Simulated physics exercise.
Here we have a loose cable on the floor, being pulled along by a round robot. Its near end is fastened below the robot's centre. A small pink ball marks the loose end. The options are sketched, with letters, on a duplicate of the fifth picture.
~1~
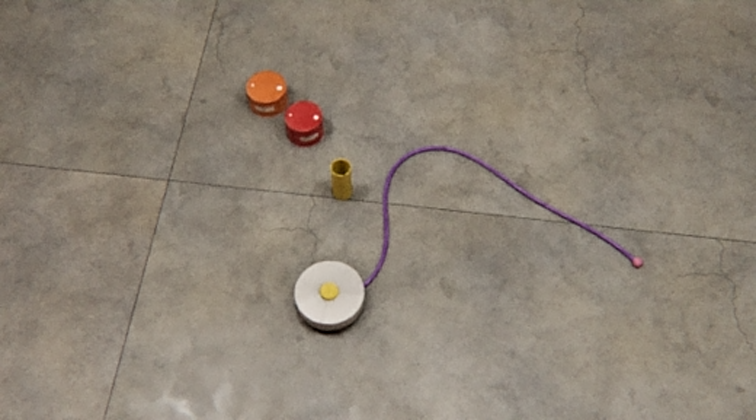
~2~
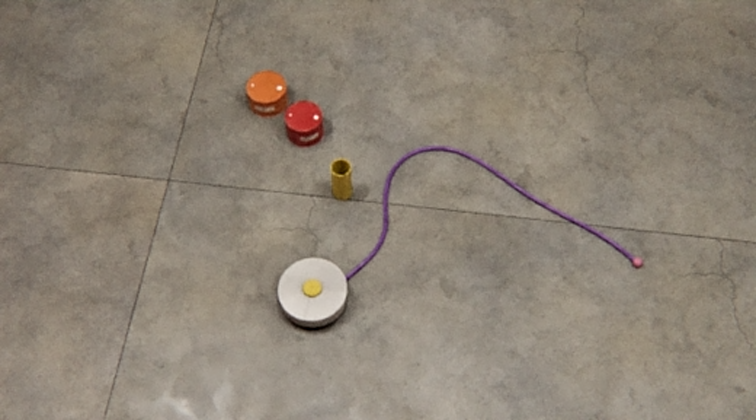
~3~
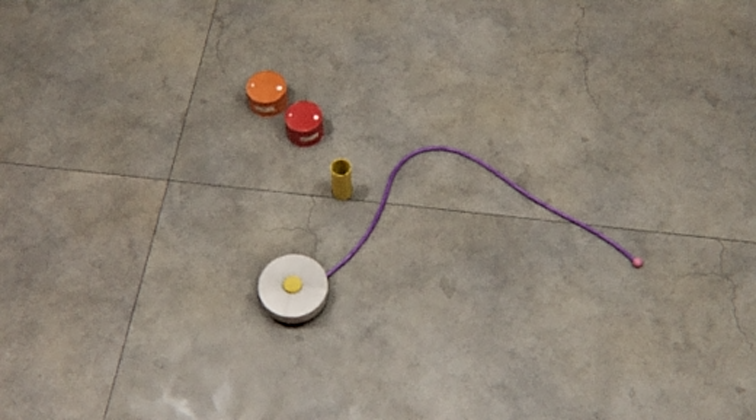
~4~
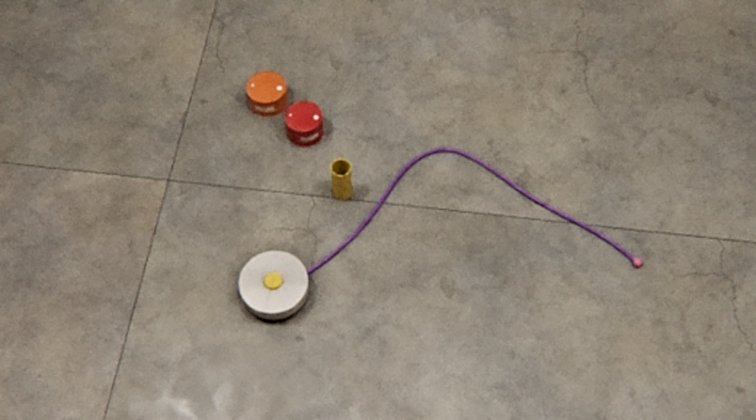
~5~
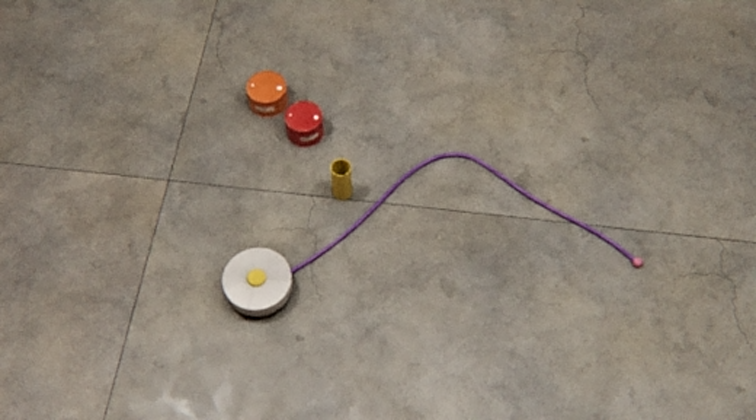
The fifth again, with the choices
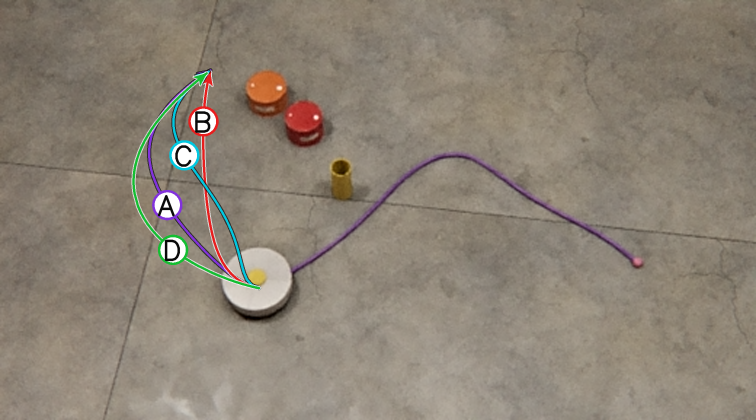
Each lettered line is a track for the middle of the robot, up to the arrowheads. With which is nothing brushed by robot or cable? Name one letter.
D is the clean one.
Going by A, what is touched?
The yellow post.
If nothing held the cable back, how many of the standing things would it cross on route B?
In all, three.
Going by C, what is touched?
It meets the yellow post.
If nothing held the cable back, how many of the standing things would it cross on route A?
In all, one.
On the copy, A from (259, 288) via (157, 187) to (211, 70); B from (259, 288) via (205, 180) to (210, 72); C from (259, 288) via (199, 178) to (209, 72); D from (259, 288) via (134, 193) to (207, 73).
On D. First, robot (148, 222), middle of the cable (389, 221), free end (616, 246).
Then, robot (151, 120), middle of the cable (345, 218), free end (576, 232).
Finally, robot (209, 64), middle of the cable (343, 210), free end (572, 231); nothing has been touched.
By contrast, A meets the yellow post; B meets the orange tub, red pot and yellow post; C meets the yellow post.
